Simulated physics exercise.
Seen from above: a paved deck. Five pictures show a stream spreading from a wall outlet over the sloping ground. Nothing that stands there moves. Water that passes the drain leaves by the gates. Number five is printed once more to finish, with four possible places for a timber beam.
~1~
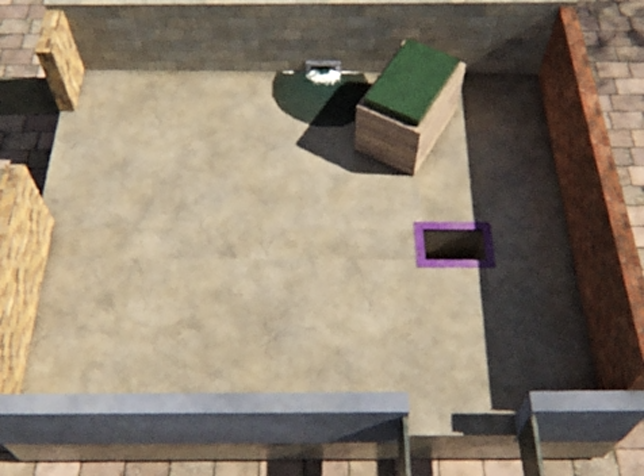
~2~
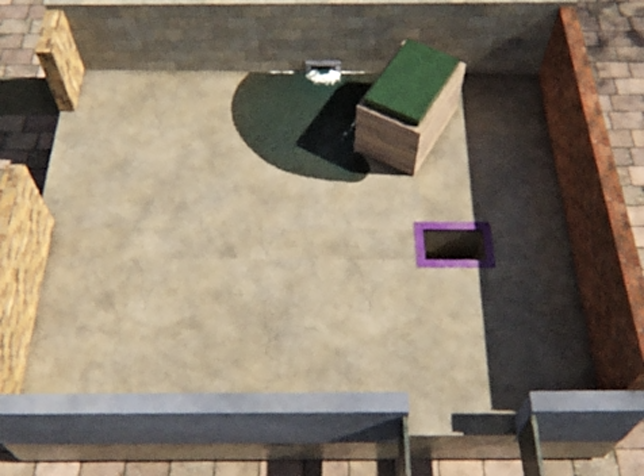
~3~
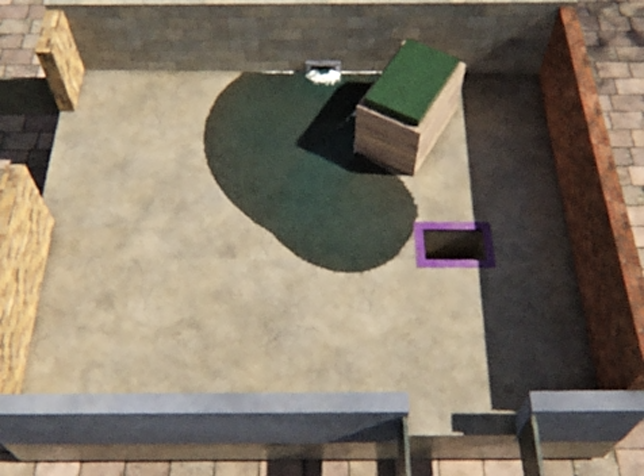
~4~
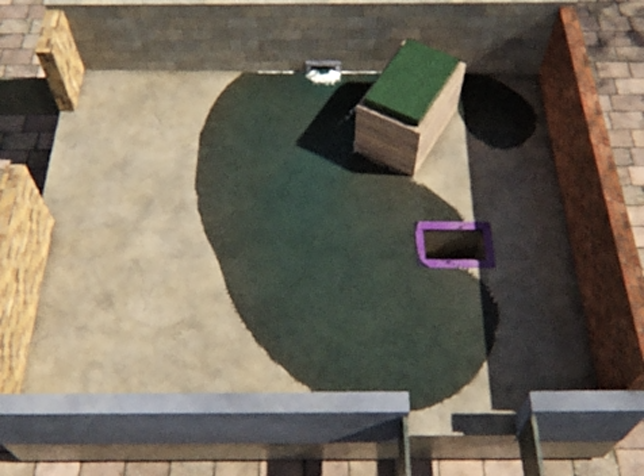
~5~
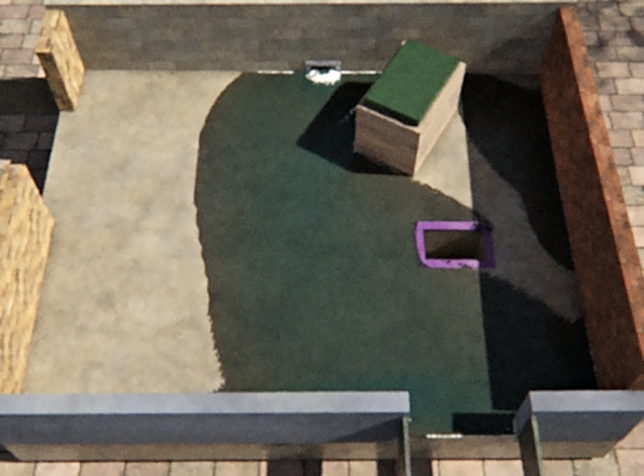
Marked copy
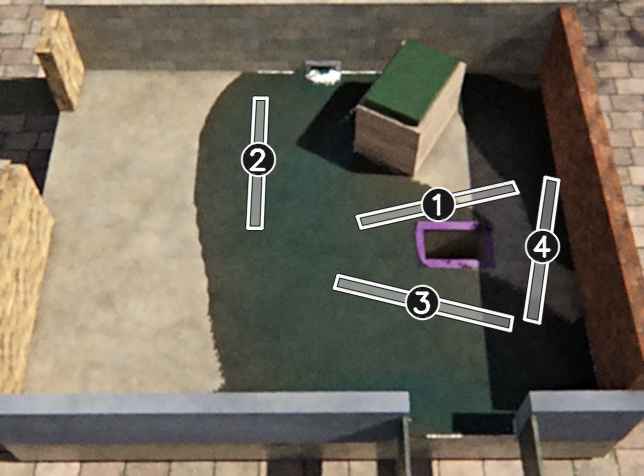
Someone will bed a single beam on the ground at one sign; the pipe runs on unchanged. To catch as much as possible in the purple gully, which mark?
The answer is place 3.
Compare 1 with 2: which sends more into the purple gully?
It is 2.
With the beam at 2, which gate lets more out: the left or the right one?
The right one.
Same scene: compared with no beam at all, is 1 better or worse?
Worse.
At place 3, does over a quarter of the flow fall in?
No.
In white, 1 from (359, 222) to (515, 187); 2 from (254, 228) to (260, 98); 3 from (336, 281) to (511, 323); 4 from (532, 321) to (551, 178).
For place 1, about 5 % of the stream goes into the purple gully, about 94 % out by the gates.
For place 2, about 12 % of the stream goes into the purple gully, about 87 % out by the gates.
For place 3, about 19 % of the stream goes into the purple gully, about 81 % out by the gates.
For place 4, about 10 % of the stream goes into the purple gully, about 90 % out by the gates.
